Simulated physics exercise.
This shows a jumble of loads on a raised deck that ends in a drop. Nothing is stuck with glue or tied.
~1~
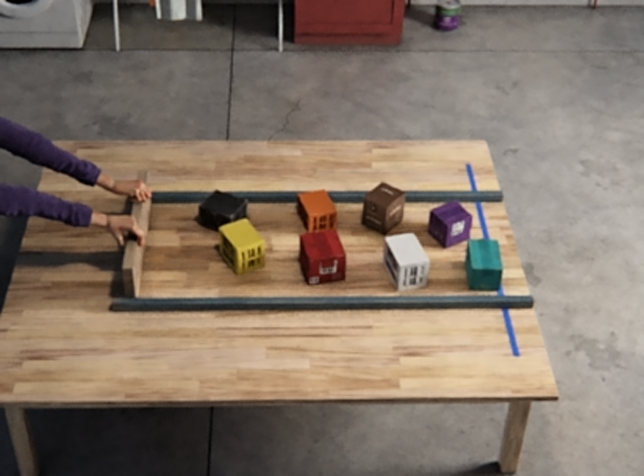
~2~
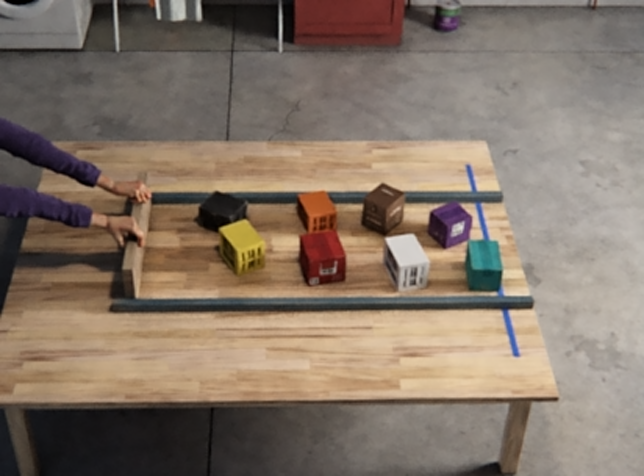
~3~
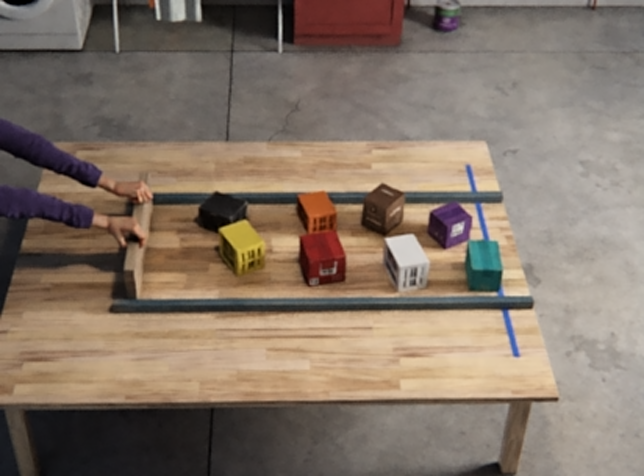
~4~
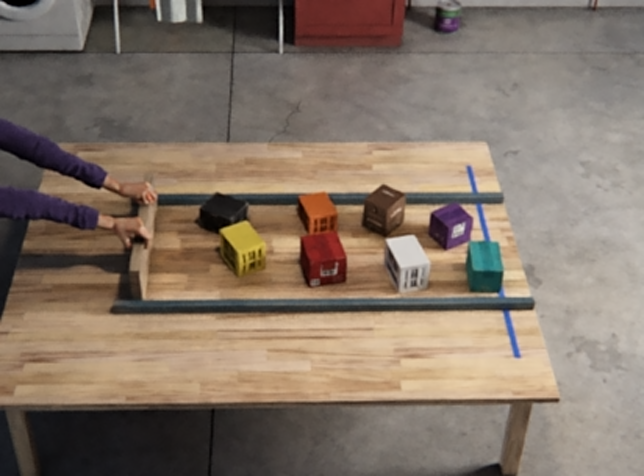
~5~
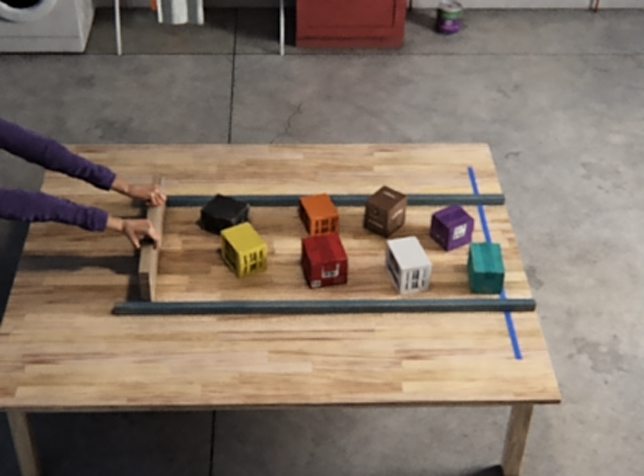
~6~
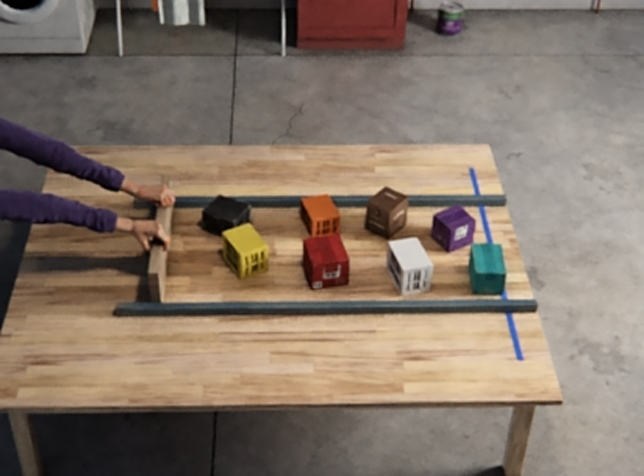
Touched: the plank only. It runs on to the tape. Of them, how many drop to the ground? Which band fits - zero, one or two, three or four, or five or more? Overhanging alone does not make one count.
The tally of falls will come to five or higher.
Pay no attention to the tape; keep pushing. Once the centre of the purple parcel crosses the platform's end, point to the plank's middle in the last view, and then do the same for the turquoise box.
Points: About (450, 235) and about (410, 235).
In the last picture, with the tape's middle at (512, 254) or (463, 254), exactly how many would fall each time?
The first try gives 8, the second gives 4.
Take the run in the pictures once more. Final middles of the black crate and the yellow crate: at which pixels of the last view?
Black crate at (503, 210), yellow crate at (513, 253).
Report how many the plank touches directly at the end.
2.
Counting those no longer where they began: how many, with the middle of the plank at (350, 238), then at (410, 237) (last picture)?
I count 6 first and 8 after.
Soon after, none off yet; turquoise box at rest near (487, 269); purple parcel at rest near (454, 229); white crate at rest near (409, 266).
After that, none off yet; turquoise box displaced a little near (503, 269); purple parcel displaced a little near (470, 232); white crate displaced about its own width near (473, 268).
In the end, the number that fall off is five or more; gone, orange crate, red parcel, brown box, white crate, purple parcel and turquoise box.
